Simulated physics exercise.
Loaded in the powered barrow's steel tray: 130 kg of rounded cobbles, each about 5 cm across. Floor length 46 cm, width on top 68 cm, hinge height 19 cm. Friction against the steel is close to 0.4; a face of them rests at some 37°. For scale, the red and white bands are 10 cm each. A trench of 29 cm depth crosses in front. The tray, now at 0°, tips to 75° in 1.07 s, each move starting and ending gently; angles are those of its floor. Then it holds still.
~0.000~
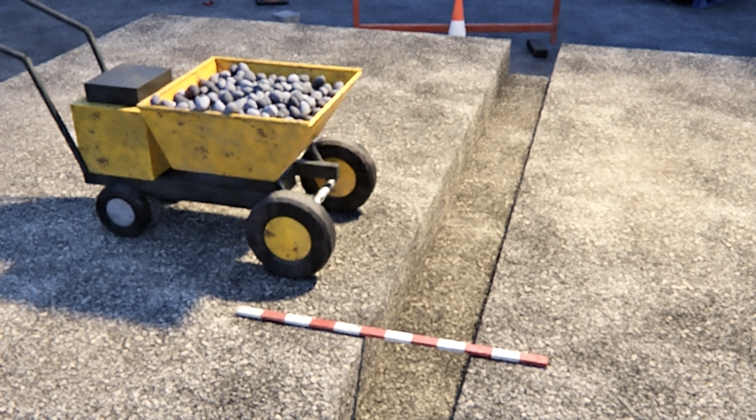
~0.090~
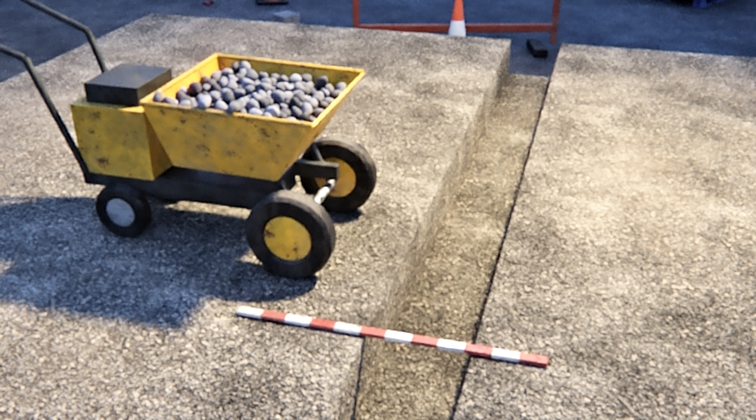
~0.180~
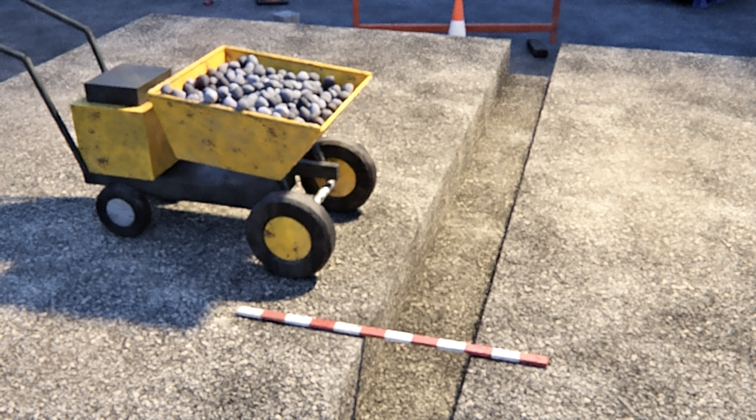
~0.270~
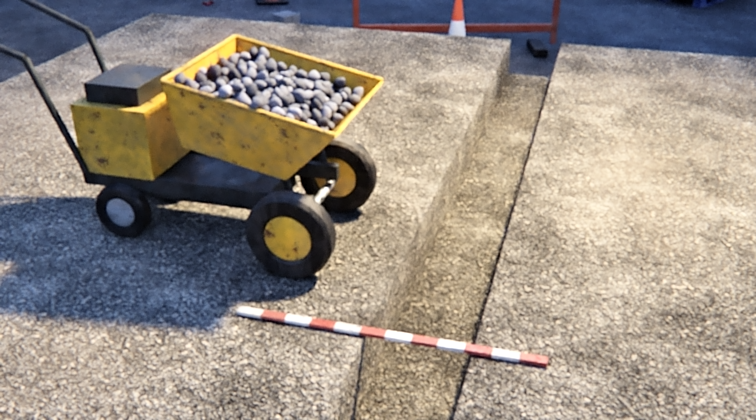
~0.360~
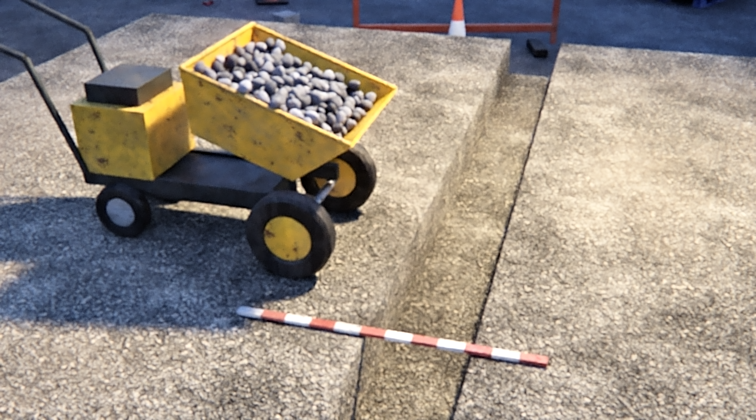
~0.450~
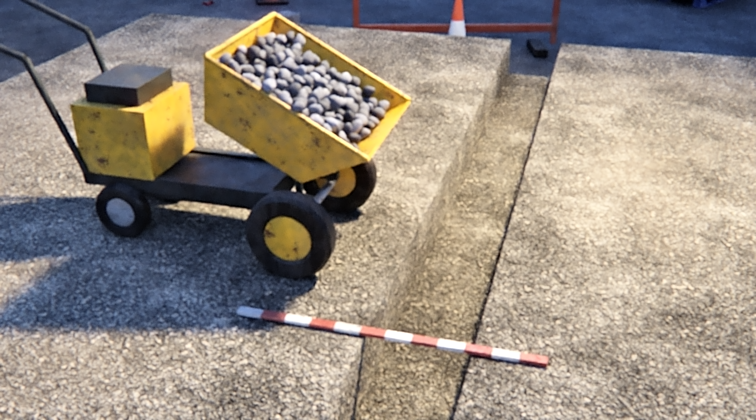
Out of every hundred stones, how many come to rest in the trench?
About 84 per cent.
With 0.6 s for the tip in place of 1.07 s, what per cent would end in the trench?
Then about 60 per cent.
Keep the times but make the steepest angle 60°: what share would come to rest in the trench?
Then about 55 per cent.
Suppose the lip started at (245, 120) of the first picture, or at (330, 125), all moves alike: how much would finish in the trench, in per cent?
About 90 and 65 per cent.
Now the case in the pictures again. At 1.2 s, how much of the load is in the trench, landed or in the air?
About 35 per cent by then.
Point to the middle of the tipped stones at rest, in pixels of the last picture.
Near (467, 300).
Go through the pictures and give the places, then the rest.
In the first frame, the tray is at 0°, its lip at (309, 125); the top of the load is at (265, 86).
In the second frame, the tray is at 2°, its lip at (312, 126); the top of the load is at (254, 83); the stones move at 0.3 m/s on average.
The third frame shows lip at (322, 129), floor tilted 6°, highest stones at (248, 75); the stones move at 0.5 m/s on average.
The fourth frame shows lip at (335, 136), floor tilted 12°, highest stones at (245, 62); the stones move at 0.7 m/s on average.
In the fifth frame, the tray is at 20°, its lip at (351, 146); the top of the load is at (254, 53); the stones move at 0.8 m/s on average.
In the sixth frame, the tray is at 29°, its lip at (368, 160); the top of the load is at (267, 45); the stones move at 0.9 m/s on average.
After 0.8 s the floor is at 63°; 99 % in the tray, 1 % in the trench; the foremost stones are at (429, 198).
After 1.2 s the floor is at 75°; 56 % in the tray, 37 % in the trench, 8 % past the trench; the foremost stones are at (529, 289).
After 1.5 s the floor is at 75°; 22 % in the tray, 63 % in the trench, 15 % past the trench; the foremost stones are at (645, 275).
After 3.5 s the floor is at 75°; 0 % in the tray, 84 % in the trench, 16 % past the trench; the foremost stones are at (727, 270).
